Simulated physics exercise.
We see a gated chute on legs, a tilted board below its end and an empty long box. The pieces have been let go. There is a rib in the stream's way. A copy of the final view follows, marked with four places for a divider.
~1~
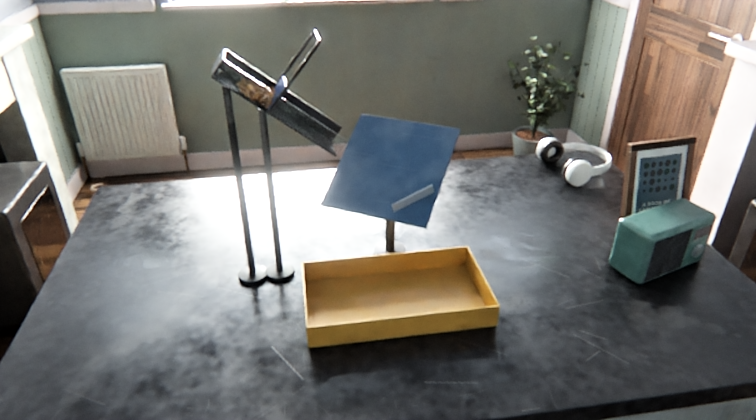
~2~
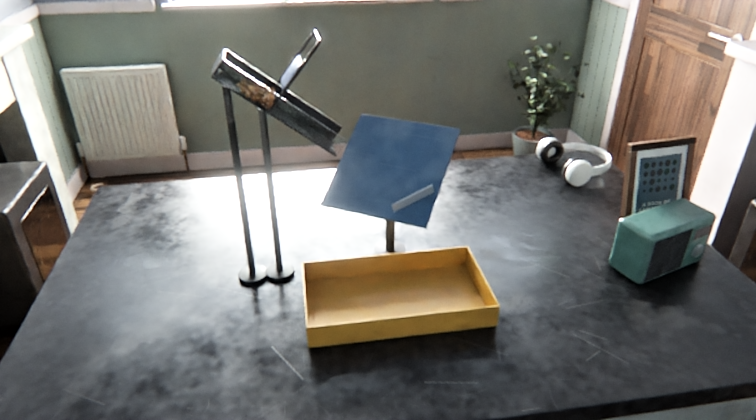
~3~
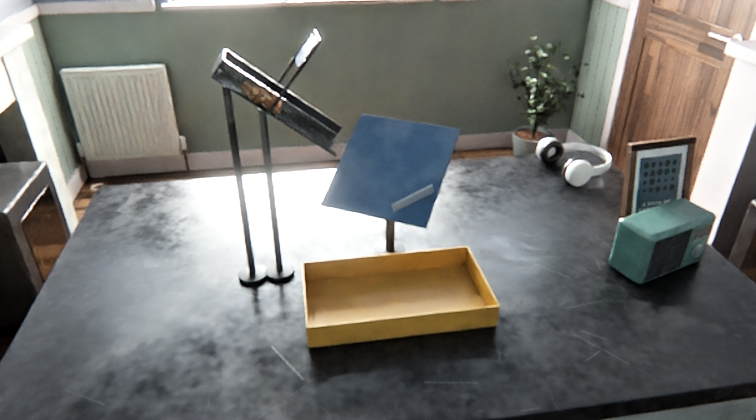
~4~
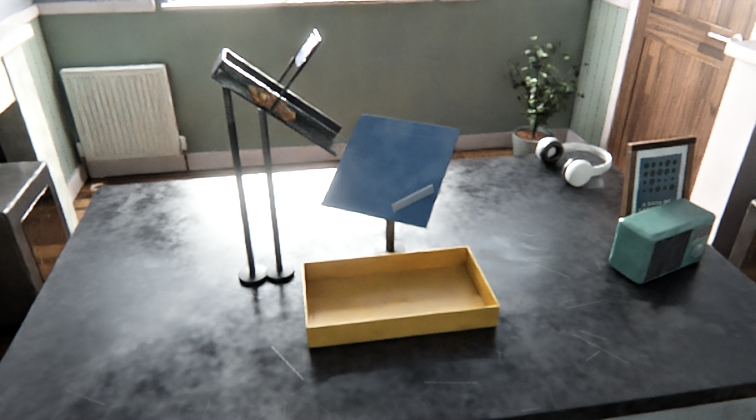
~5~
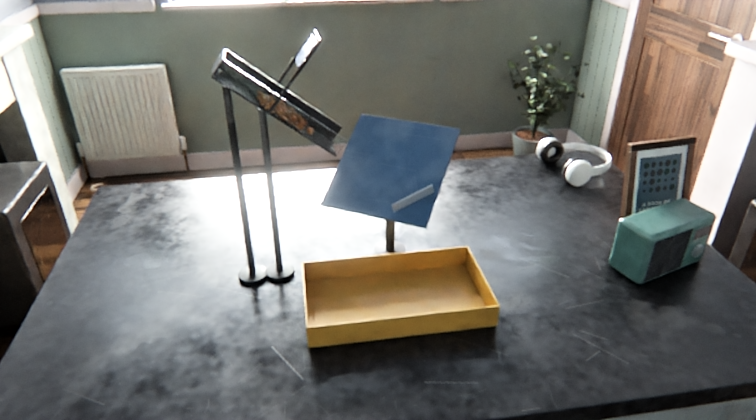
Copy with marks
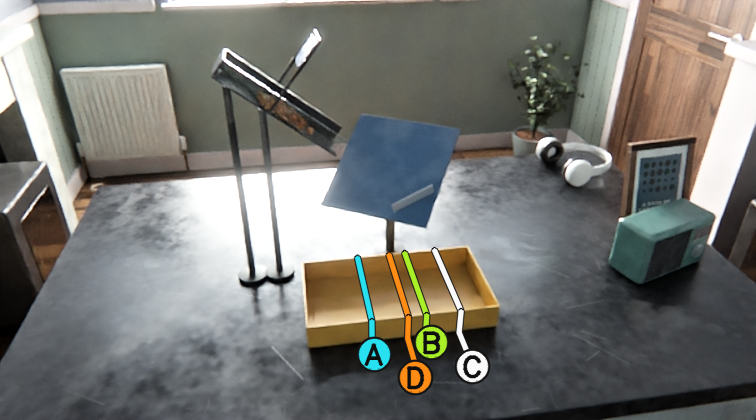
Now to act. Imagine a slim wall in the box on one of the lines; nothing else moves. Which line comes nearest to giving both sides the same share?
A.
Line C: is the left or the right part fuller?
Left.
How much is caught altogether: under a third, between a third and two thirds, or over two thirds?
It is over two thirds.
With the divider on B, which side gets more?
The left side.
On the marked copy, line A crosses the front rim at (371, 320); line B crosses the front rim at (426, 314); line C crosses the front rim at (460, 310); line D crosses the front rim at (408, 316).
With A, of what is caught, about a third on the left of the divider, about two thirds on the right.
With B, of what is caught, nearly all on the left of the divider, a stray few on the right.
With C, of what is caught, nearly all on the left of the divider, a stray few on the right.
With D, of what is caught, most on the left of the divider, a small part on the right.
